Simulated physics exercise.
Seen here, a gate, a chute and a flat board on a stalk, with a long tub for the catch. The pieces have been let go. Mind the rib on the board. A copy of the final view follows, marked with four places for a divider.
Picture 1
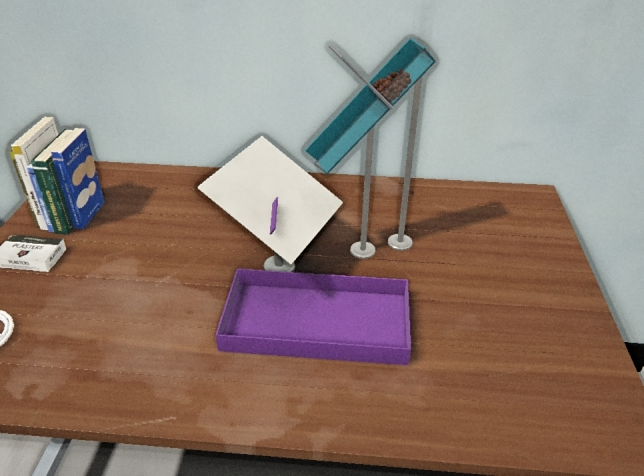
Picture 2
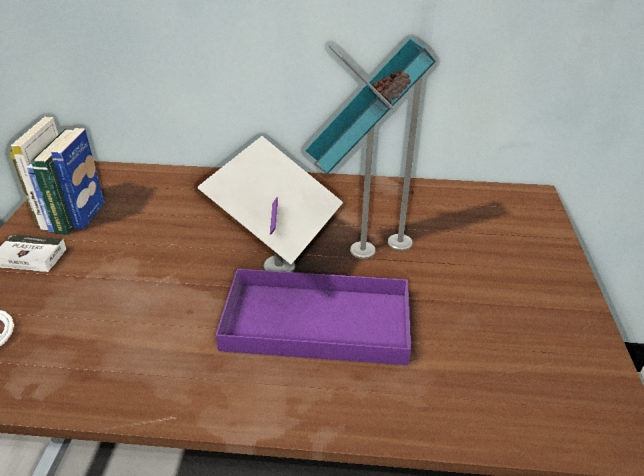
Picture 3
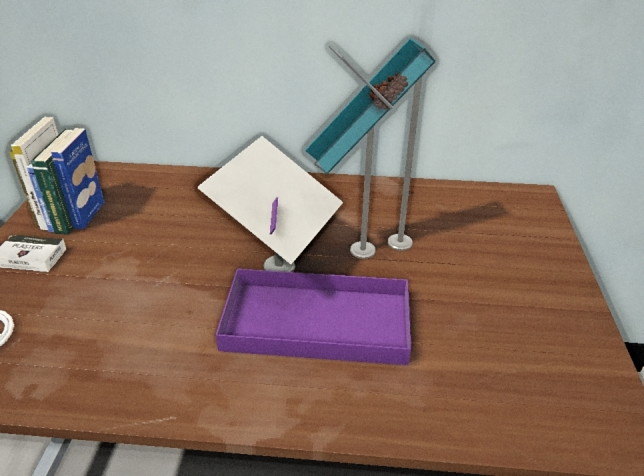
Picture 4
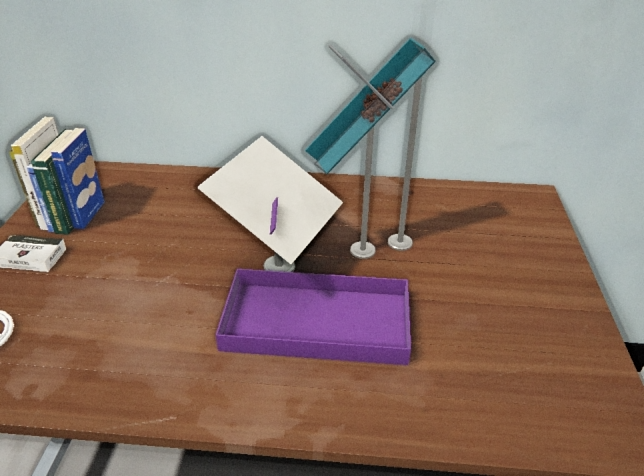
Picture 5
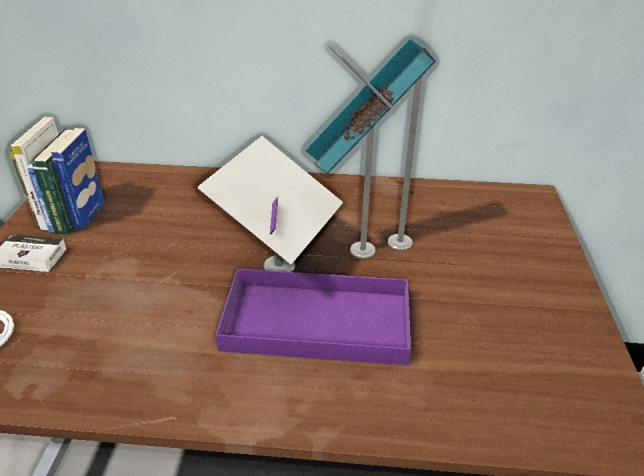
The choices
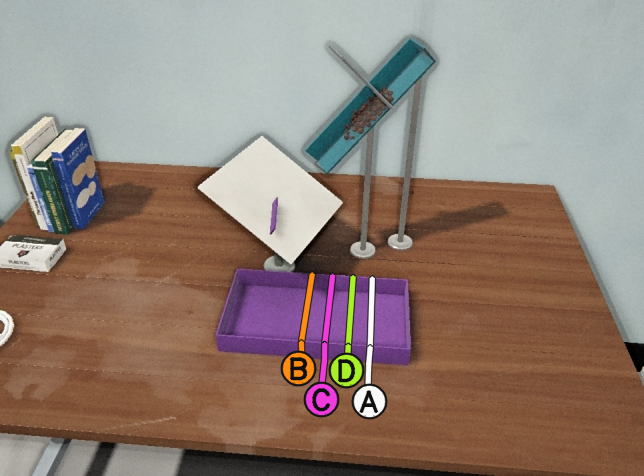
Above a wooden desk, small brown pieces slide down and left along a tilted teal chute.
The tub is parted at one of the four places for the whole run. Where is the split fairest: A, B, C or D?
Use line C.
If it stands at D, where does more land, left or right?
Left.
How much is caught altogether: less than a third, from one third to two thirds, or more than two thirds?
About that: From one third to two thirds.
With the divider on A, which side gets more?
More lands on the left.
On the marked copy, line A crosses the front rim at (370, 346); line B crosses the front rim at (301, 341); line C crosses the front rim at (324, 343); line D crosses the front rim at (348, 344).
If A is chosen, of what is caught, all on the left of the divider, none on the right.
If B is chosen, of what is caught, none on the left of the divider, all on the right.
If C is chosen, of what is caught, about half on the left of the divider, about half on the right.
If D is chosen, of what is caught, all on the left of the divider, none on the right.
